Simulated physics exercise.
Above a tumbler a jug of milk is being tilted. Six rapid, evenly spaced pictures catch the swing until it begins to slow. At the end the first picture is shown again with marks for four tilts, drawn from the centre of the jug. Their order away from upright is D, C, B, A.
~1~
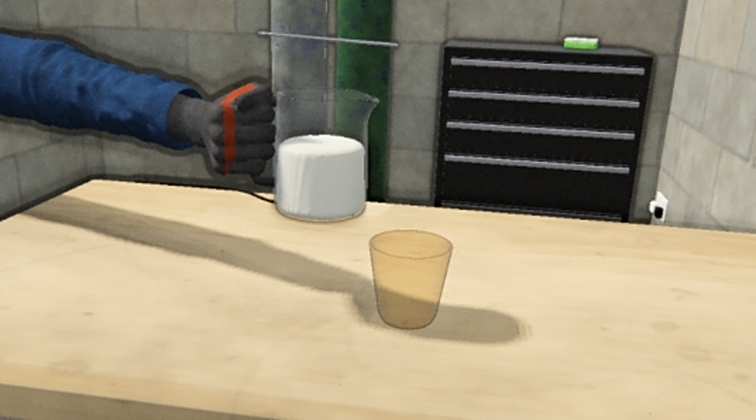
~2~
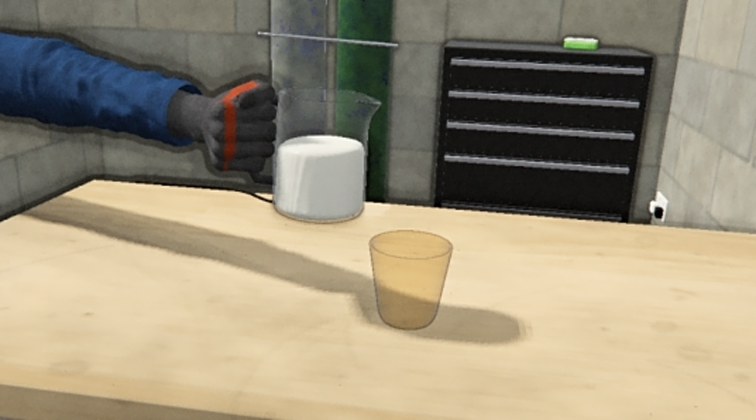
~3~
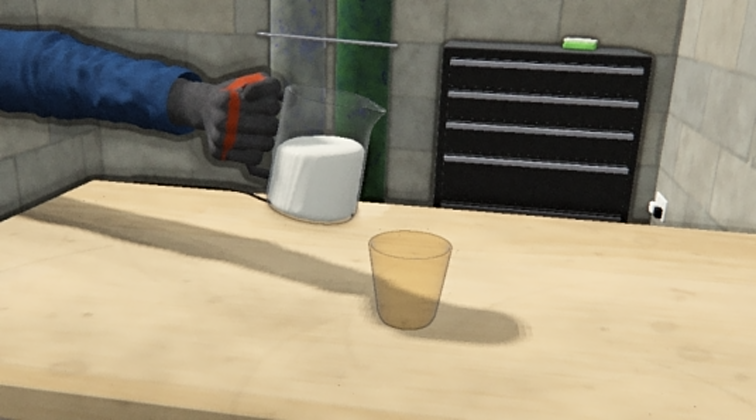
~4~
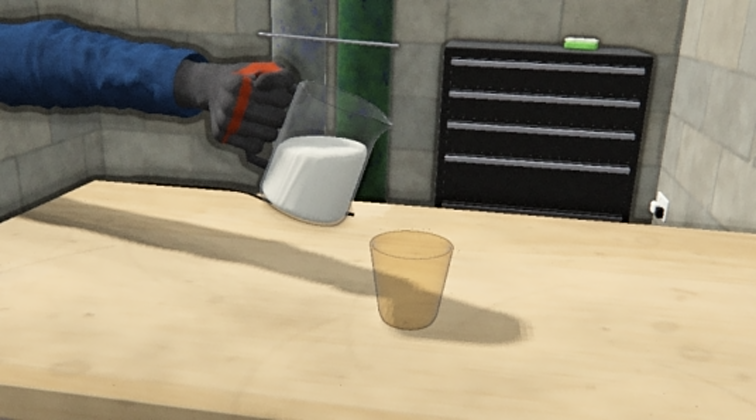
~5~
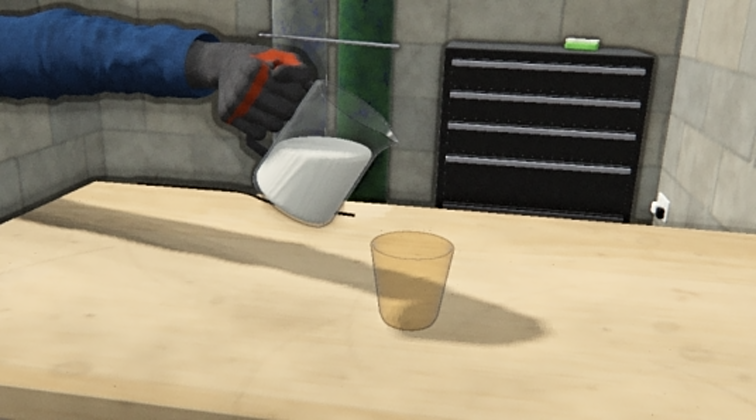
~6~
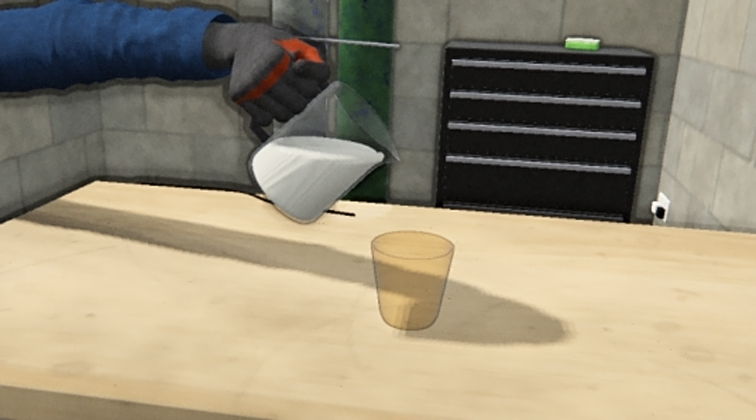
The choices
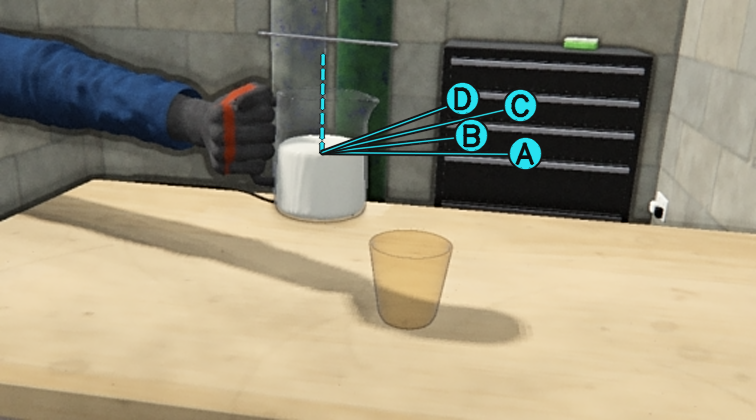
A gloved hand in a blue sleeve held a clear jug of milk upright above a tumbler on a wooden table, then steadily tilted it to the right, with no milk leaving the lip.
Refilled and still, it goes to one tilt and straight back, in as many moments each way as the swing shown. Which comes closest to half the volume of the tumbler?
Best: C.
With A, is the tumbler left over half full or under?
Over half.
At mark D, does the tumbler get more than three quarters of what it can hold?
No, less.
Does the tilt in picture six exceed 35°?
Yes, it does.
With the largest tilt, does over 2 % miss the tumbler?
Yes.
On the marked copy, A at (508, 154); B at (454, 138); C at (504, 110); D at (447, 106).
With A, the tumbler ends with about 70 % of what it can hold; 18 % of the milk is spilt.
With B, the tumbler ends with about 63 % of what it can hold; 9 % of the milk is spilt.
With C, the tumbler ends with about 49 % of what it can hold; 5 % of the milk is spilt.
With D, the tumbler ends with about 35 % of what it can hold.
